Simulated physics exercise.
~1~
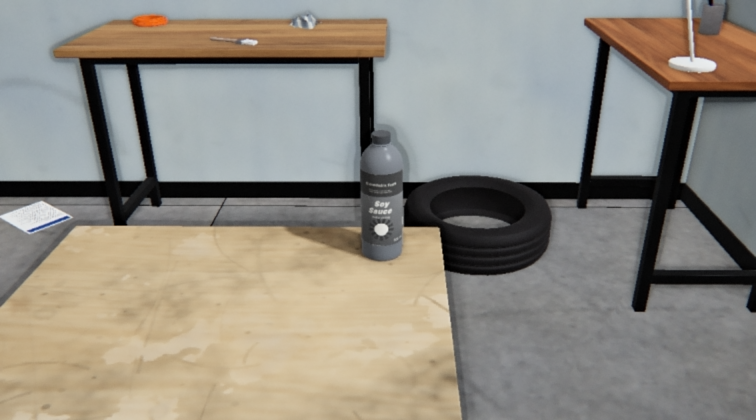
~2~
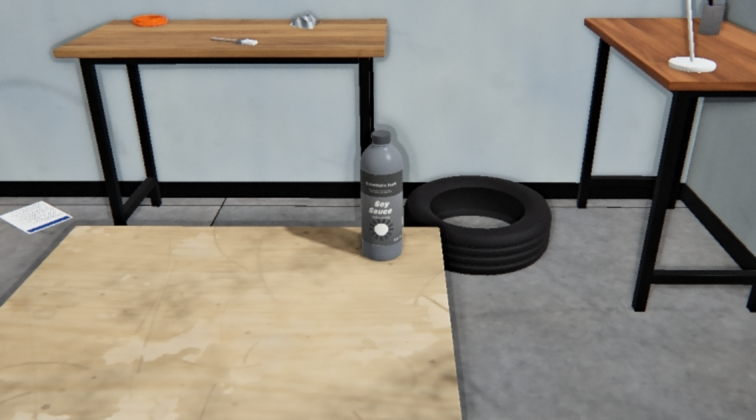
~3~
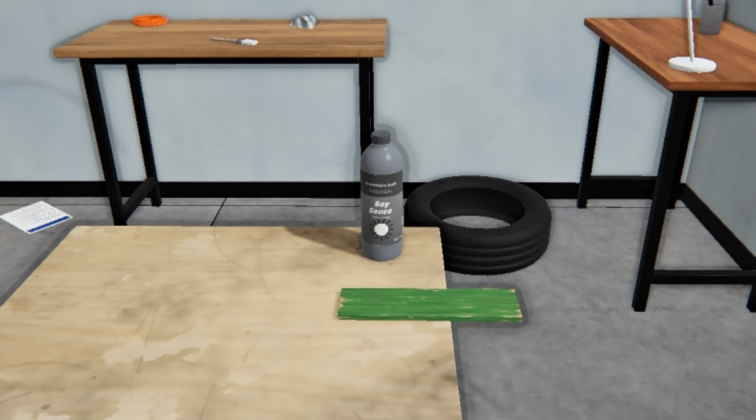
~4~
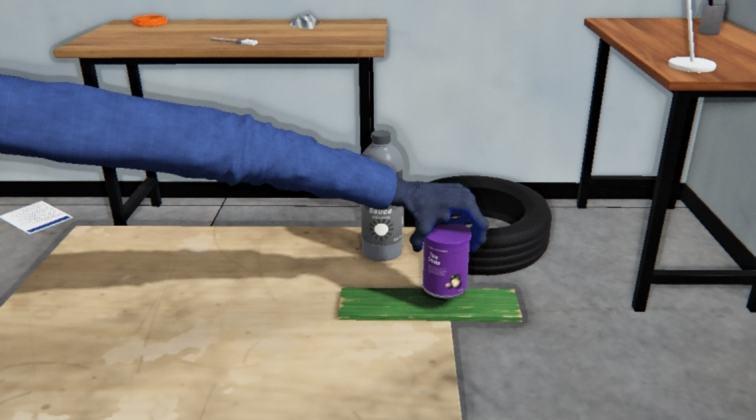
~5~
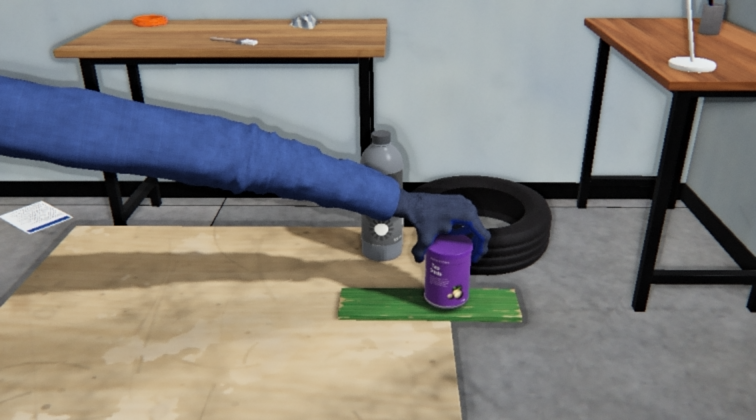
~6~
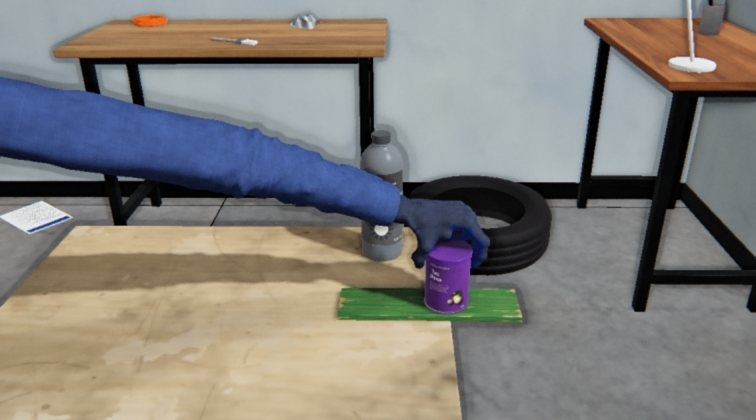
In a workshop-like room, a grey bottle stands near the back edge of a pale wooden table, and a green plank appears, jutting past the table's right edge. A blue-sleeved, gloved arm then reaches in from the left and lowers a purple tin onto the plank, its hand still on top.
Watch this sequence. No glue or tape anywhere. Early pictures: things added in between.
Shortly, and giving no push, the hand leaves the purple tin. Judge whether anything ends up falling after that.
It keeps still.
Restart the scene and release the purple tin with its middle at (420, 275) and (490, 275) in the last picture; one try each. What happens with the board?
Try one: It stays where it is. Try two: It tumbles.
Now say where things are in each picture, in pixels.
The last thing is not in view yet; grey bottle (382, 195), in the first frame.
The last thing is not in view yet; grey bottle (382, 195), in the second frame.
The last thing is not in view yet; grey bottle (382, 195), in the third frame.
On its way; purple tin (446, 259); grey bottle (382, 195), in the fourth frame.
On its way; purple tin (448, 270); grey bottle (382, 195), in the fifth frame.
In place under the hand; purple tin (447, 276); grey bottle (382, 195), in the sixth frame.
Then, 0.20 s past the last view, nothing moves.
Then, 0.60 s past the last view, purple tin resting near (447, 276).
Finally, all 3 still in place. Final places as the last picture's camera would see them, purple tin near (447, 276). The board stays on the table.
